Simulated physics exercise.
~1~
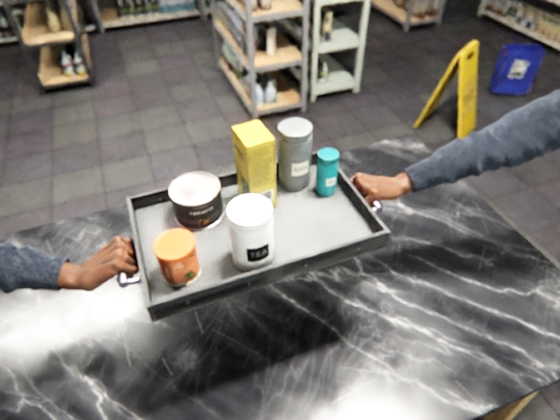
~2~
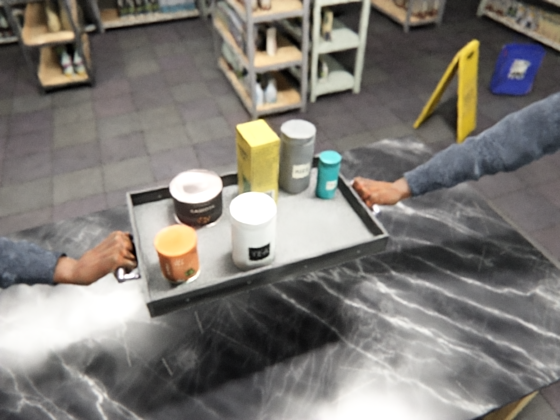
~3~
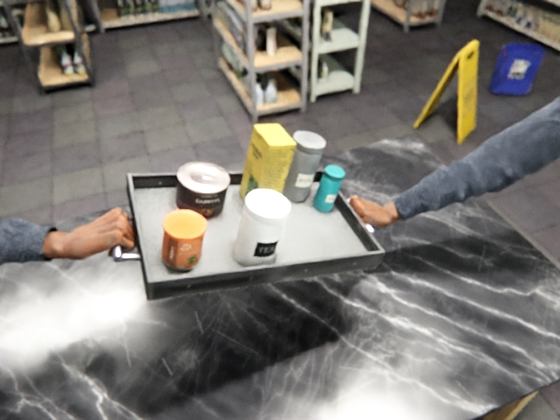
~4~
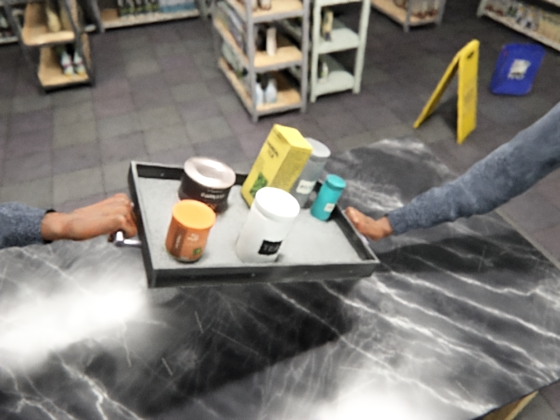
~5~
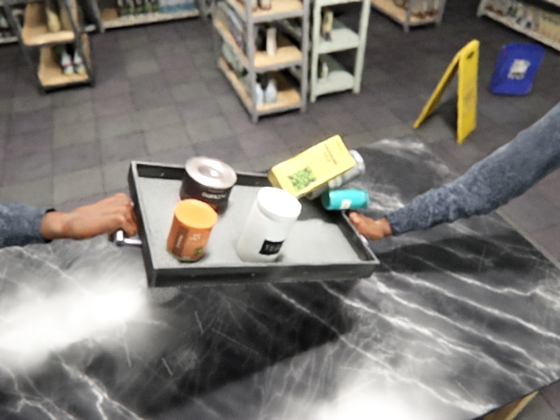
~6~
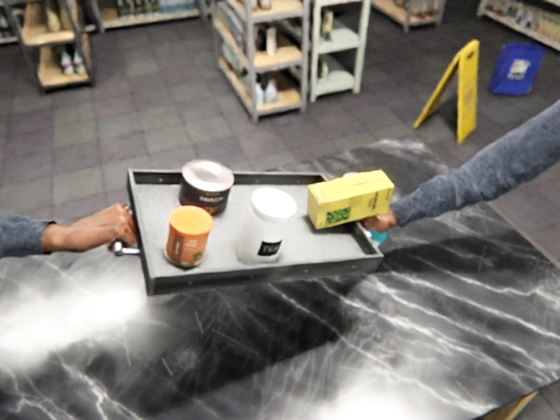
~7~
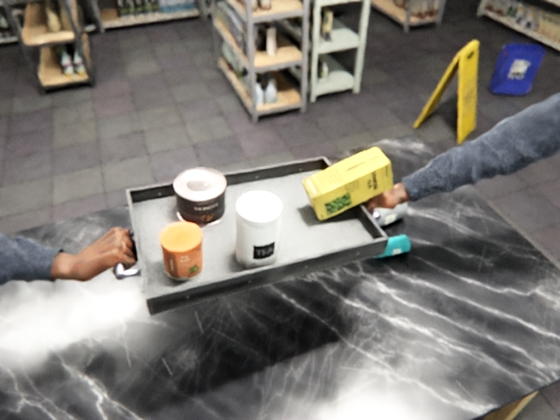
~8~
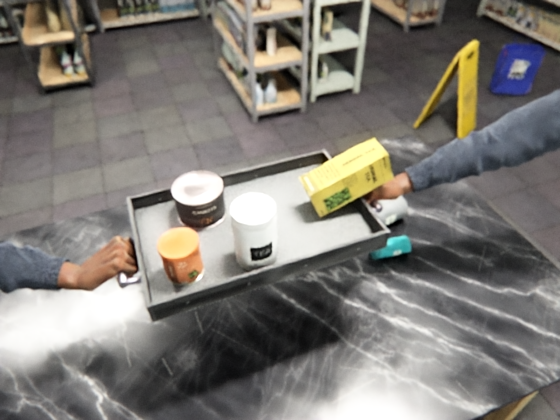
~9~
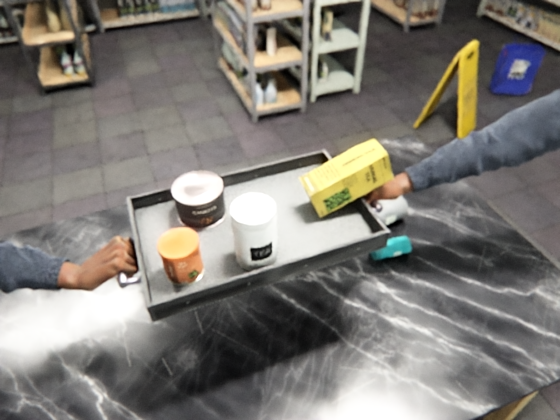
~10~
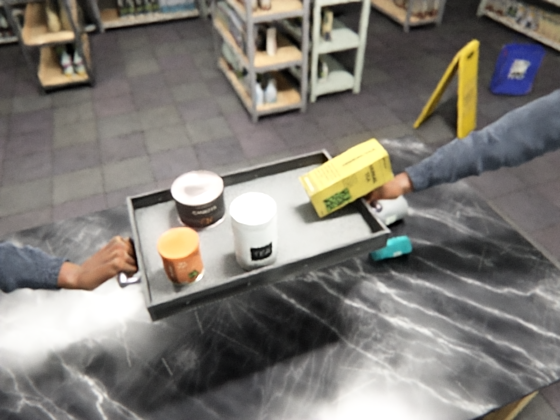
In a shop with shelves and a yellow floor sign behind, two hands hold a grey tray of containers above a dark marbled counter. The tray tips down toward the right, and the yellow carton, grey jar and turquoise shaker begin to lean. The carton topples onto its side while the jar and shaker tumble over the right edge. As the hands bring the tray back up, the white jar settles upright beside the orange tin and black tub. At the end the carton lies tipped at the tray's right end, with the grey jar and shaker resting off the tray beyond it.
